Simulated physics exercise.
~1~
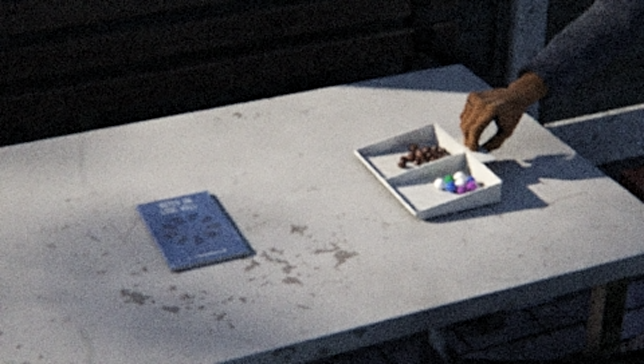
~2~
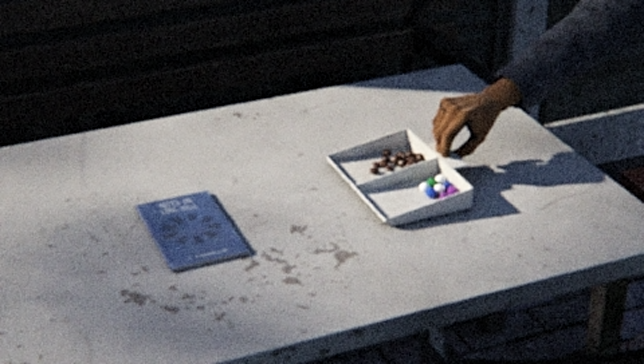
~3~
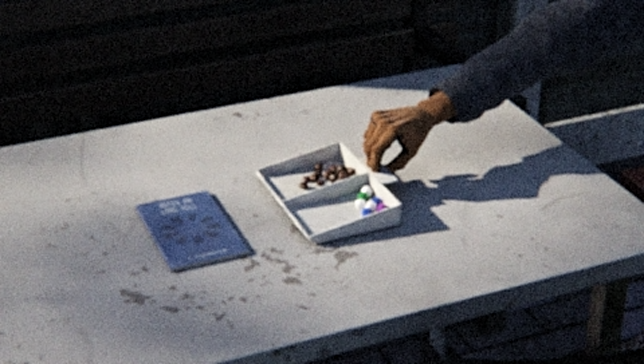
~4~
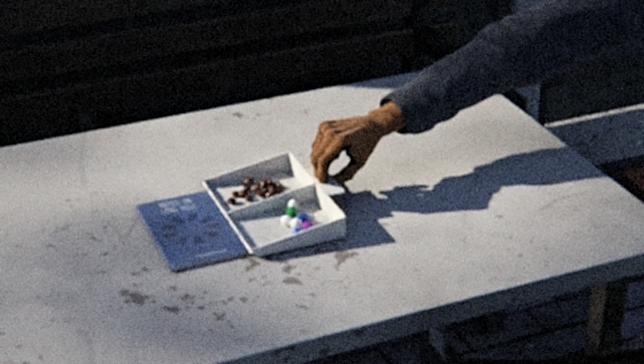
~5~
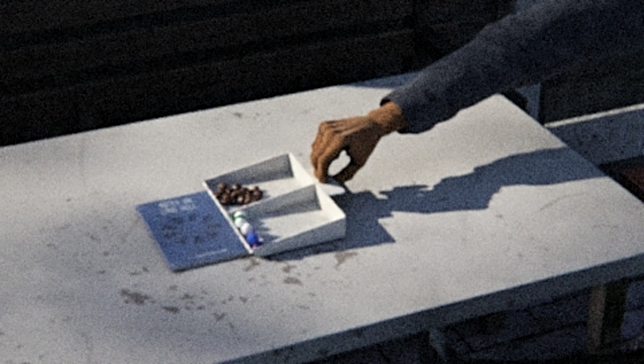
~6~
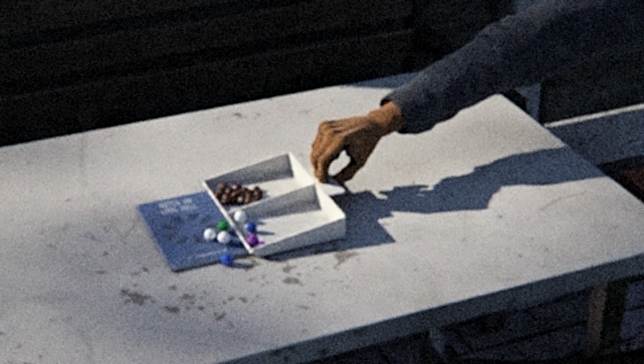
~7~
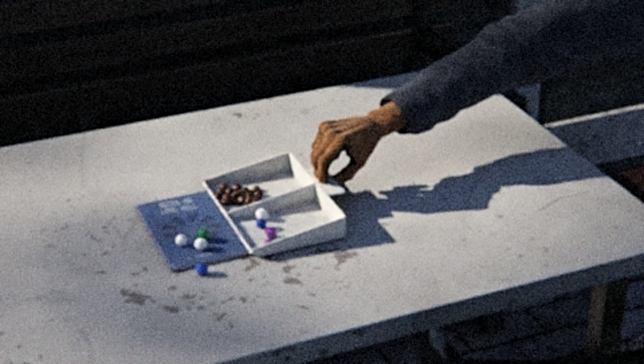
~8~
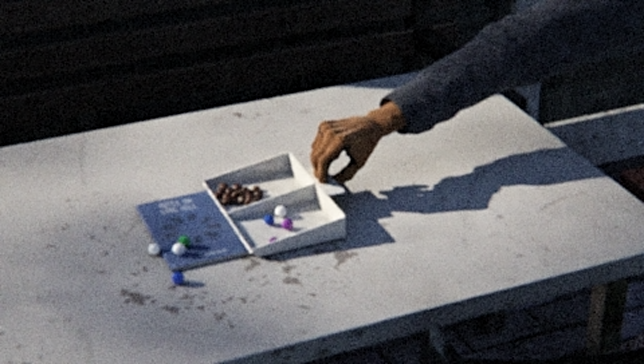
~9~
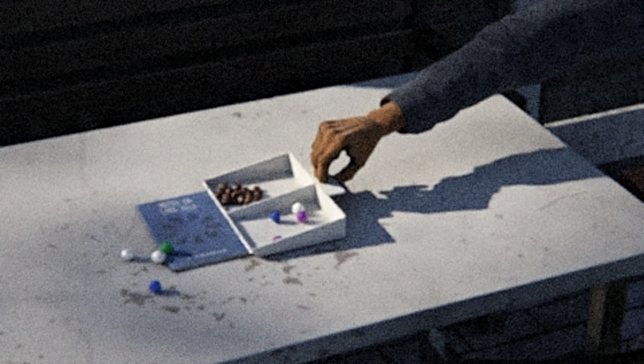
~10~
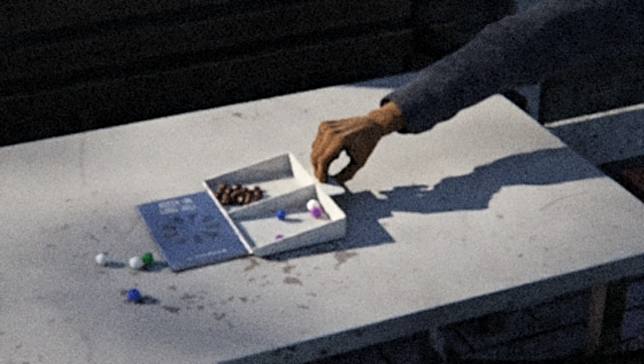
A hand in a dark sleeve pushes a white two-part tray leftward across a pale, stained table, seen from above at an angle by a still camera. Small dark brown pieces sit in the back part, and white, green, blue and purple balls sit in the front part, while a thin blue book lies to the left. The tray slides until it stops against the book. The brown pieces shift to the leading rim and stay inside. Several coloured balls spill over the rim and roll left across the book onto the table, while a few remain in the tray.
